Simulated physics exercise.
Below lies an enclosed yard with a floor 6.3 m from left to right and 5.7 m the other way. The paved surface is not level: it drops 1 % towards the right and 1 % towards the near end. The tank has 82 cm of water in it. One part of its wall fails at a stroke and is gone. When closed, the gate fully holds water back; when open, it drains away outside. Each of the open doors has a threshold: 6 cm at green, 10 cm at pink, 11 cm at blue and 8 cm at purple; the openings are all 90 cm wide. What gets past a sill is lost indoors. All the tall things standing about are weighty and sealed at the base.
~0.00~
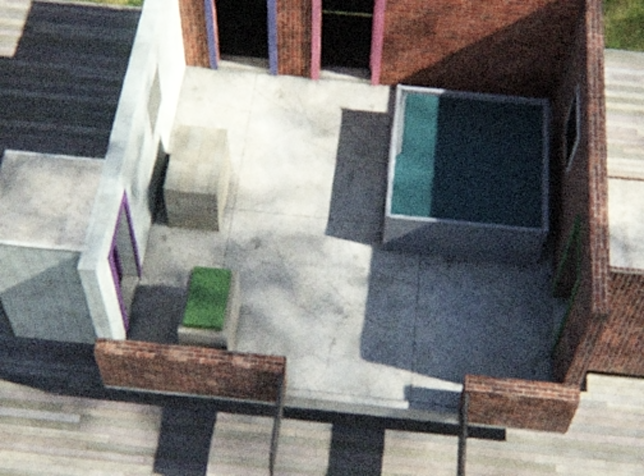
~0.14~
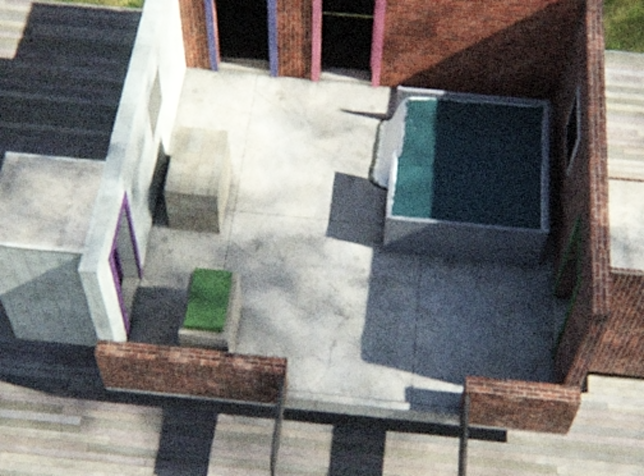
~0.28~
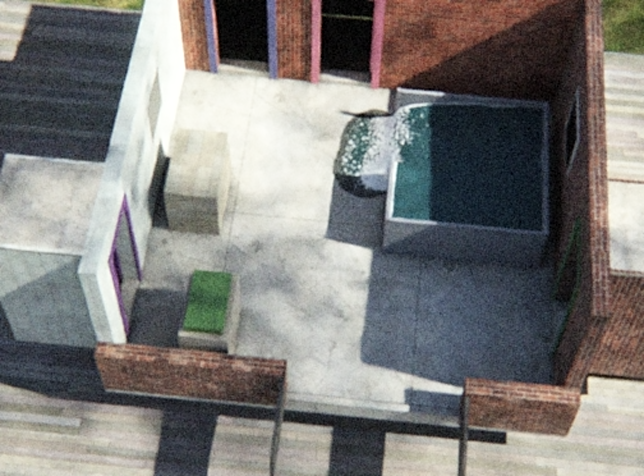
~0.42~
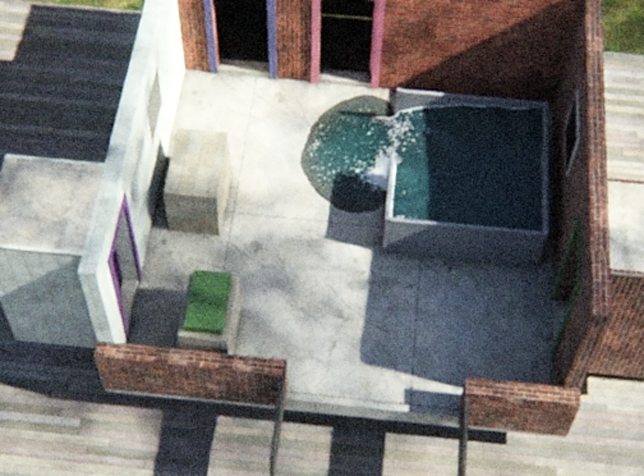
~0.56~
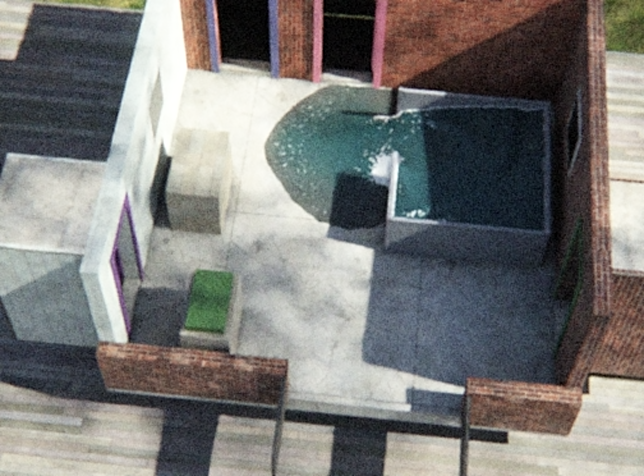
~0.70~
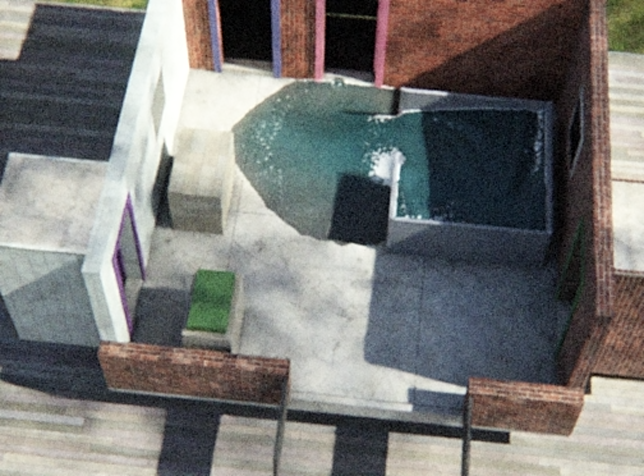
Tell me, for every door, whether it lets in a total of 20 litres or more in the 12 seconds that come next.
Green door: Less than stated; pink door: More than stated; blue door: More than stated; purple door: More than stated.
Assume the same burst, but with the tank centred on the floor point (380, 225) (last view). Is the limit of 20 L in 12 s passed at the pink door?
Lab note: Pink door limit not exceeded.
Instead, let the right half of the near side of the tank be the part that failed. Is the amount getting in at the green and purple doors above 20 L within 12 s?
Green goes beyond, purple stays inside, judged against that limit.
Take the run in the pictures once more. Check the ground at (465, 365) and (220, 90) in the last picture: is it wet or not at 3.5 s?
I'd call them spared and then drenched.
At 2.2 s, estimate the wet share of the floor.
Close to 40 in a hundred.
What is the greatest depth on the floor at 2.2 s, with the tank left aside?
Max depth: About 52 centimetres.
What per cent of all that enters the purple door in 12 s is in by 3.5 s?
Some 0 per cent by then.
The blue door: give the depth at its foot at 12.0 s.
About 8.0 cm.
After 1.4 s water covers 35 % of the floor and is deepest (51 cm) near (189, 73); green door not reached, pink door 21 cm at the sill, 13 L in, blue door 18 cm at the sill, 0 L in, purple door not reached.
After 2.2 s water covers 40 % of the floor and is deepest (52 cm) near (187, 81); green door not reached, pink door 17 cm at the sill, 77 L in, blue door 18 cm at the sill, 13 L in, purple door 2 cm at the sill, 0 L in.
After 3.5 s water covers 60 % of the floor and is deepest (38 cm) near (128, 354); green door not reached, pink door 15 cm at the sill, 125 L in, blue door 31 cm at the sill, 108 L in, purple door 5 cm at the sill, 1 L in.
After 7.0 s water covers 85 % of the floor and is deepest (26 cm) near (126, 365); green door 4 cm at the sill, 0 L in, pink door 15 cm at the sill, 216 L in, blue door 18 cm at the sill, 295 L in, purple door 14 cm at the sill, 80 L in.
After 12.0 s water covers 100 % of the floor and is deepest (16 cm) near (545, 410); green door 9 cm at the sill, 5 L in, pink door 9 cm at the sill, 244 L in, blue door 8 cm at the sill, 319 L in, purple door 9 cm at the sill, 123 L in.
